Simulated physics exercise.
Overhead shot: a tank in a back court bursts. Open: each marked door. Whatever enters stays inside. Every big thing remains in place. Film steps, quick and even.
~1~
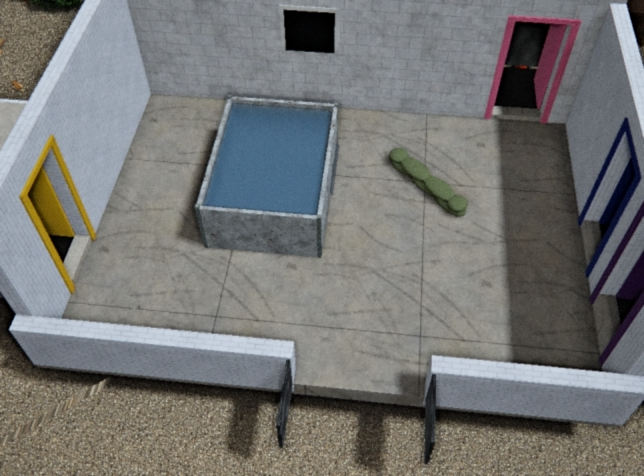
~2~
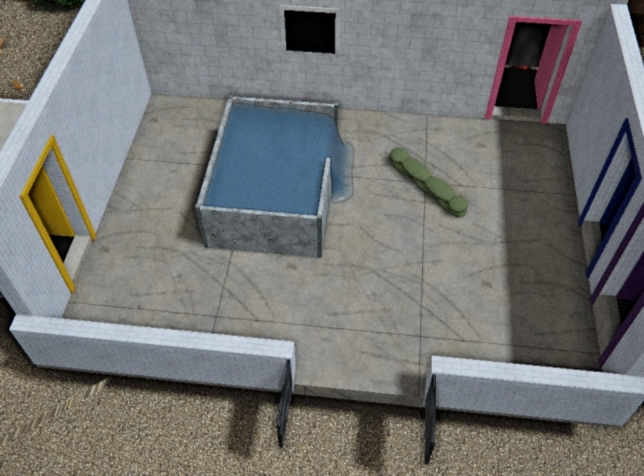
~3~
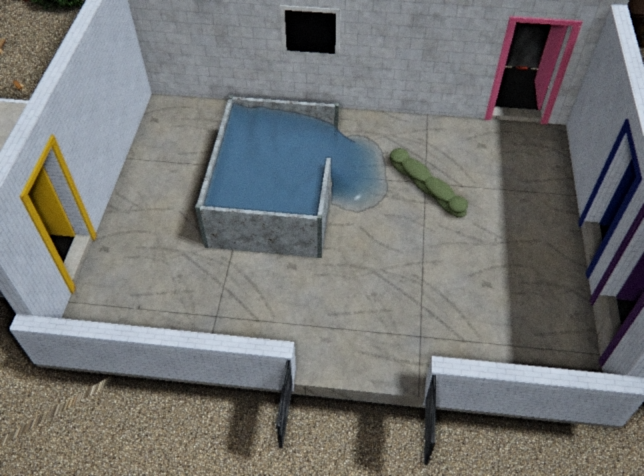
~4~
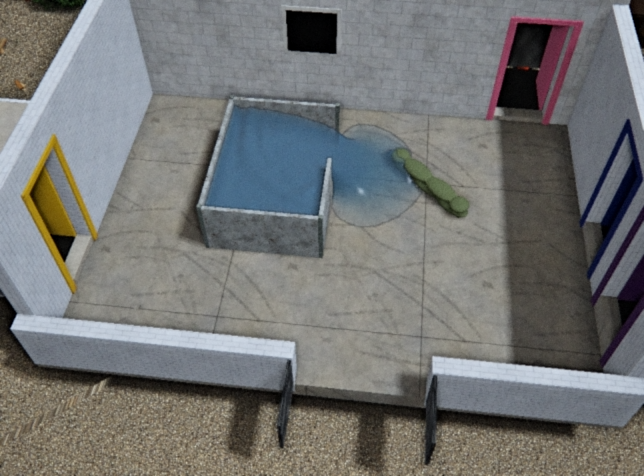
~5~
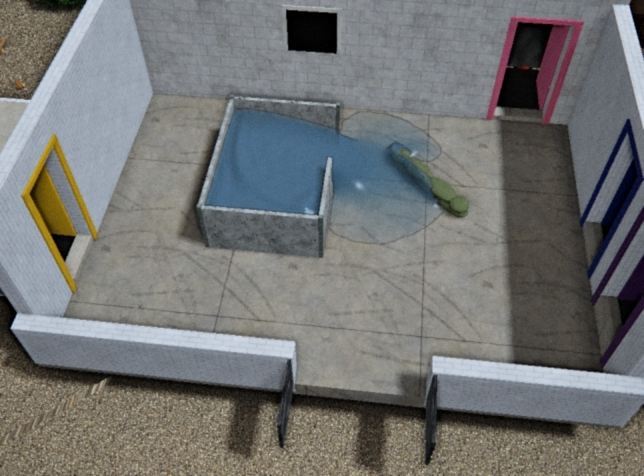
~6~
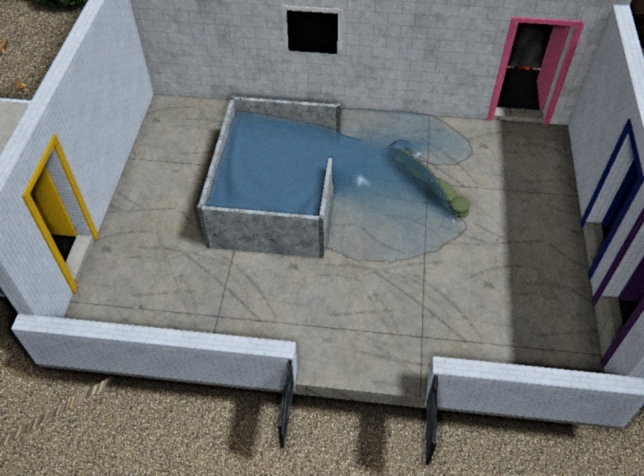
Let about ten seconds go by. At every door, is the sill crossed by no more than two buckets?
The blue door does not go over two buckets; the yellow door does not go over two buckets; the purple door does not go over two buckets; the pink door goes over two buckets.
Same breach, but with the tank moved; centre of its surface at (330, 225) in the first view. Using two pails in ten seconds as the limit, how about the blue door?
Well, in that setup the blue door tops the threshold.
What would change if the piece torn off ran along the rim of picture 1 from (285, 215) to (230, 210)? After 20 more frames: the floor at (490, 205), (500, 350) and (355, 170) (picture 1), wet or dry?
Taken in turn they're unwetted, swamped and unwetted.
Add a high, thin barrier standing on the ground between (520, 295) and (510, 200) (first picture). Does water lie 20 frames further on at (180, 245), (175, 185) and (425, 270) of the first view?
Log, spots one to three: Spared; spared; swamped.
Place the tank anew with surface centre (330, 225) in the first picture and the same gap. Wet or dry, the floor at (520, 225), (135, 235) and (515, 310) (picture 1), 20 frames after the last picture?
Taking the three spots in that order, I'd say drenched, then spared, then drenched.
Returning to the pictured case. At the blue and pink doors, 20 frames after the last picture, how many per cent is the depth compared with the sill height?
Roughly 60 % and 170 %, respectively.
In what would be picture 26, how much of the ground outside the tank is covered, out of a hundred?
Close to 55 %.
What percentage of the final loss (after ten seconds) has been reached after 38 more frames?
I'd say about 50 per cent.
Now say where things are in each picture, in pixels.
Still water in the tank at (271, 157), in the first frame.
The front is at (341, 143), out from the gap at (330, 157), in the second frame.
Water pours out at (331, 160) and has run to (376, 199), in the third frame.
The front is at (417, 189), out from the gap at (332, 161), in the fourth frame.
Water pours out at (332, 161) and has run to (438, 210), in the fifth frame.
Water pours out at (332, 161) and has run to (464, 141), in the sixth frame.
A moment on, water covers 35 % of the floor; the blue door not reached, the yellow door not reached, the purple door not reached, the pink door wet at the sill, nothing in.
Next, water covers 50 % of the floor; the blue door wet at the sill, nothing in, the yellow door not reached, the purple door wet at the sill, nothing in, the pink door under two buckets in.
Then, water covers 55 % of the floor; the blue door under two buckets in, the yellow door not reached, the purple door wet at the sill, nothing in, the pink door over two buckets in.
Later, water covers 80 % of the floor; the blue door under two buckets in, the yellow door not reached, the purple door wet at the sill, nothing in, the pink door far over two buckets in.
In the end, water covers 95 % of the floor; the blue door under two buckets in, the yellow door wet at the sill, nothing in, the purple door wet at the sill, nothing in, the pink door far over two buckets in.
